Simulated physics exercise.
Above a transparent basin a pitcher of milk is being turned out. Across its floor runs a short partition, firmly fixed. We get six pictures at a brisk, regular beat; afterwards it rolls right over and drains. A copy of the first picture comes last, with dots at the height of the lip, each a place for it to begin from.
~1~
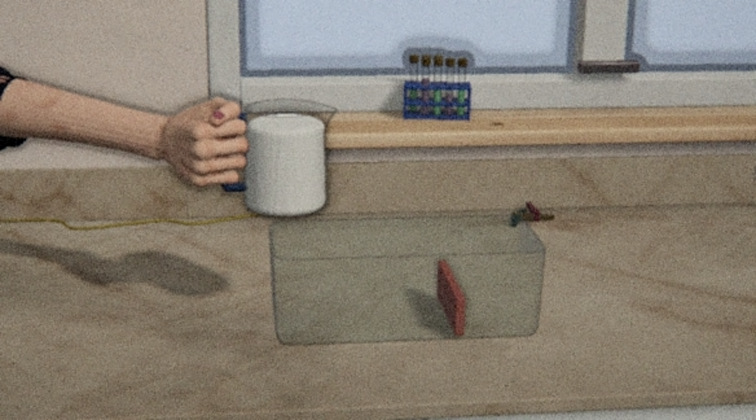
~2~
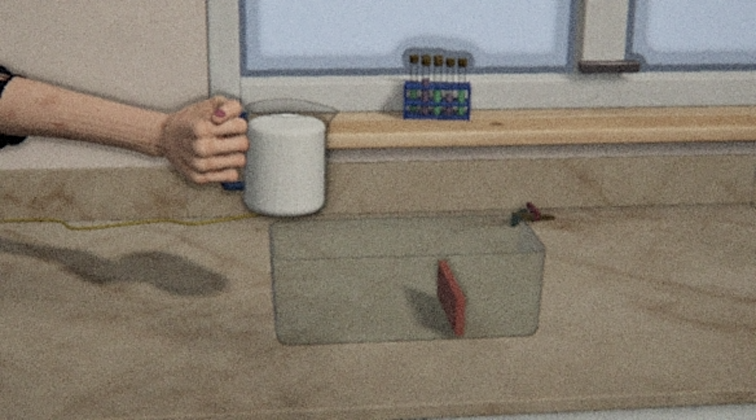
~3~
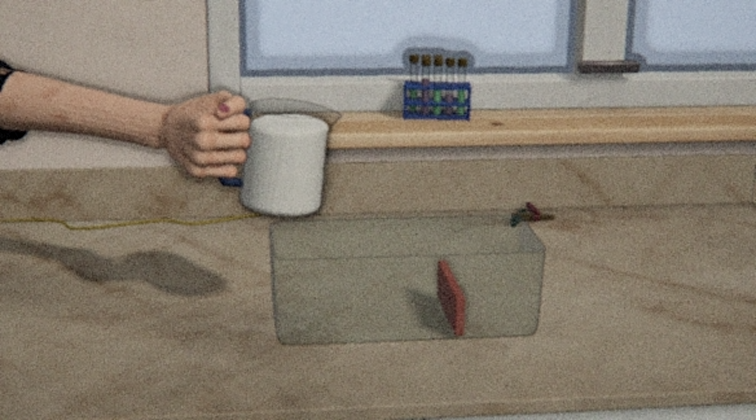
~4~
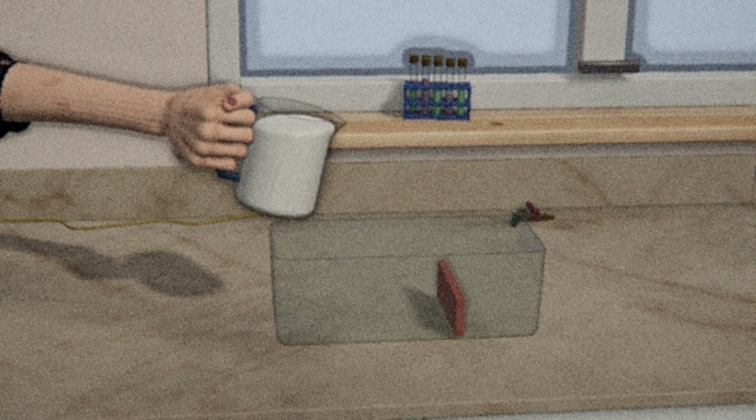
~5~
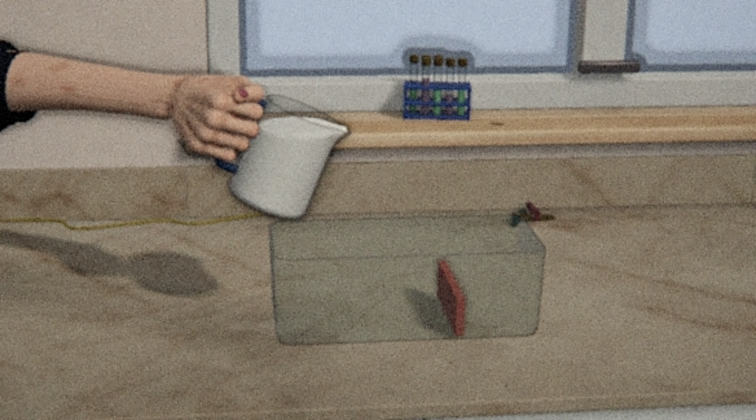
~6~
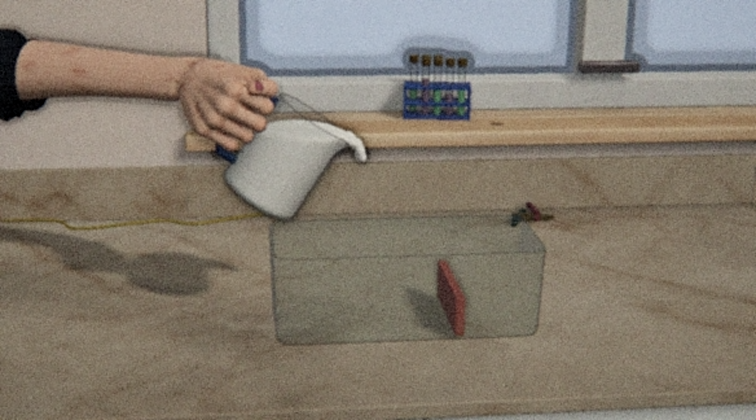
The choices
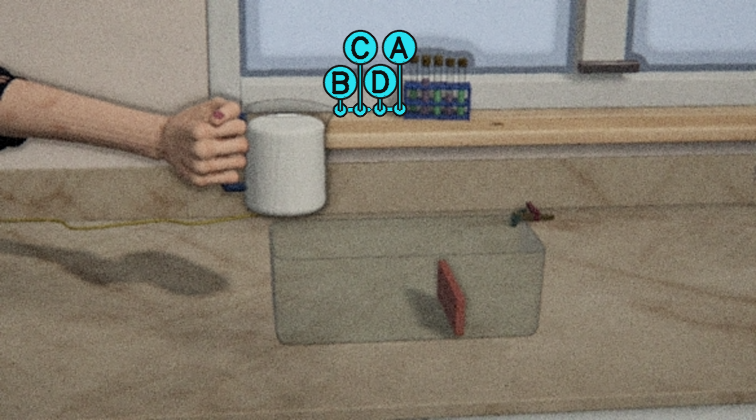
A hand reaching in from the left grips a clear pitcher of white milk above a transparent rectangular basin, which holds a short reddish partition right of its middle. The fixed, slightly raised view shows a beige marbled counter, with a wooden ledge and a blue rack of dark-capped tubes beneath a window. Held upright at first, the pitcher tilts steadily rightward until milk slips over its lip.
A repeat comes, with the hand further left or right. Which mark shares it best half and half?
A.
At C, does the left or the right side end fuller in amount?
The left one.
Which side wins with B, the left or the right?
The left one.
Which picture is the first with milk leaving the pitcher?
In picture 6.
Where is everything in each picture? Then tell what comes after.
The first frame shows upright, lip at (336, 110); basin from (276, 343) to (537, 333); top of the wall at (451, 279); nothing has left yet.
The second frame shows upright, lip at (337, 111); nothing has left yet.
The third frame shows tipped about 6°, lip at (341, 115); nothing has left yet.
The fourth frame shows tipped about 13°, lip at (345, 122); nothing has left yet.
The fifth frame shows tipped about 23°, lip at (350, 132); nothing has left yet.
The sixth frame shows tipped about 34°, lip at (354, 145); milk is over the lip, down to (361, 158).
On the marked copy, A at (399, 109); B at (340, 110); C at (360, 109); D at (380, 109).
If A is chosen, about 55 % ends left of the wall and 45 % right of it.
If B is chosen, about 95 % ends left of the wall and 4 % right of it.
If C is chosen, about 96 % ends left of the wall and 3 % right of it.
If D is chosen, about 90 % ends left of the wall and 9 % right of it.
